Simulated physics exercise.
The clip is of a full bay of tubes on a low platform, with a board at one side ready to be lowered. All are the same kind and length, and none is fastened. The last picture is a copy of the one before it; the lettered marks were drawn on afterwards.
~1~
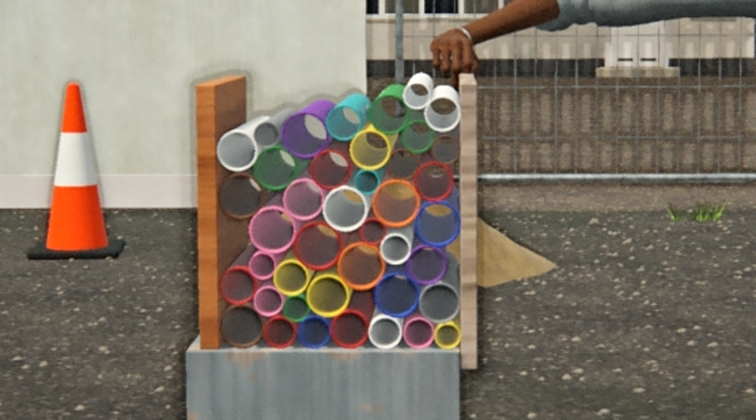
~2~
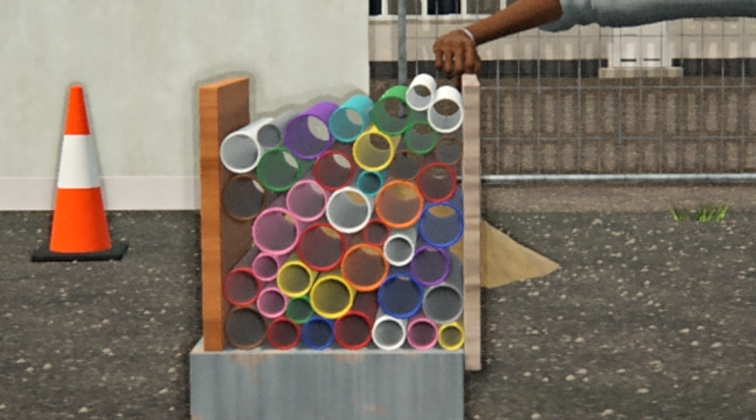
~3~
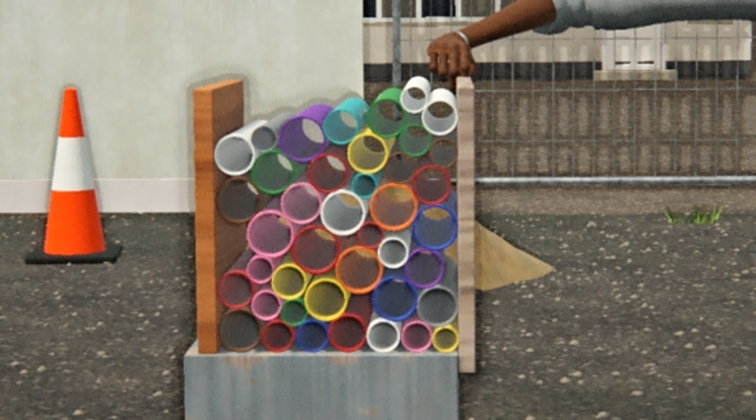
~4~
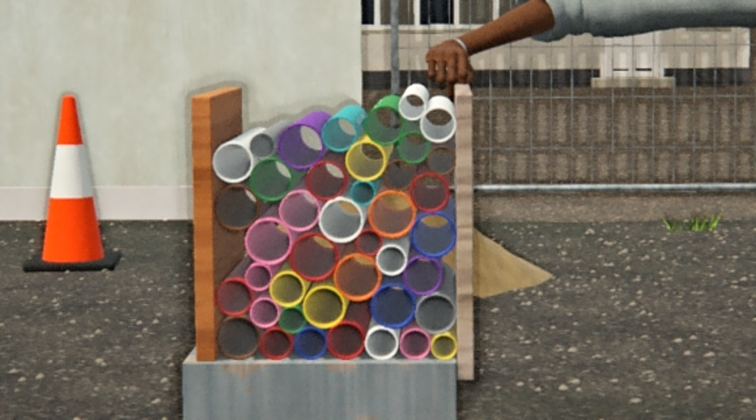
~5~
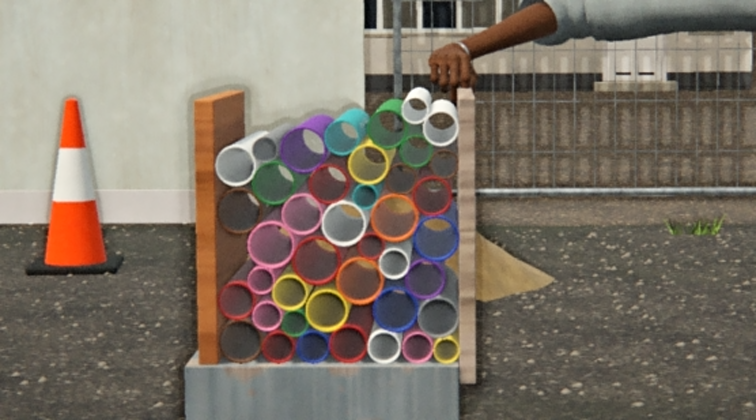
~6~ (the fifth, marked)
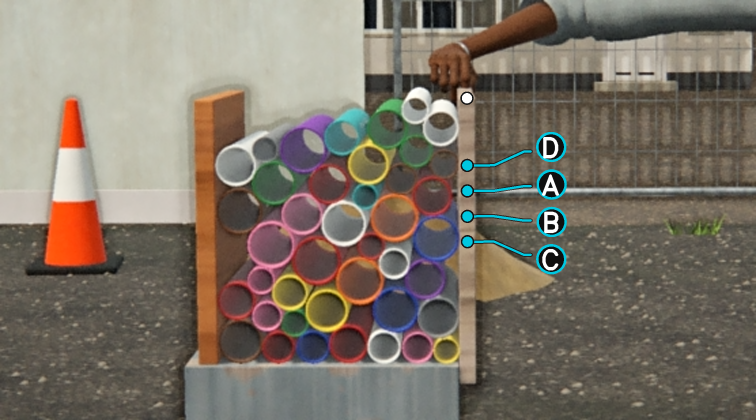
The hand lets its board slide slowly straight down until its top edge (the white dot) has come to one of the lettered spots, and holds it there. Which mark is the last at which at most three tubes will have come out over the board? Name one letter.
Slide it to D.
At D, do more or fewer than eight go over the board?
Fewer than eight.
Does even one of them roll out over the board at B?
Yes, at B.
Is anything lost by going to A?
Yes, at A.
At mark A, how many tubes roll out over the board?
At A the number is five.
On the copy, A at (468, 191); B at (468, 217); C at (468, 242); D at (468, 166); the white dot at (467, 98).
On D. First, top of the board (459, 134).
Then, top of the board (459, 165).
Finally, top of the board (459, 165), two out over the board.
By contrast, A more than three out over the board; B more than three out over the board; C more than three out over the board.
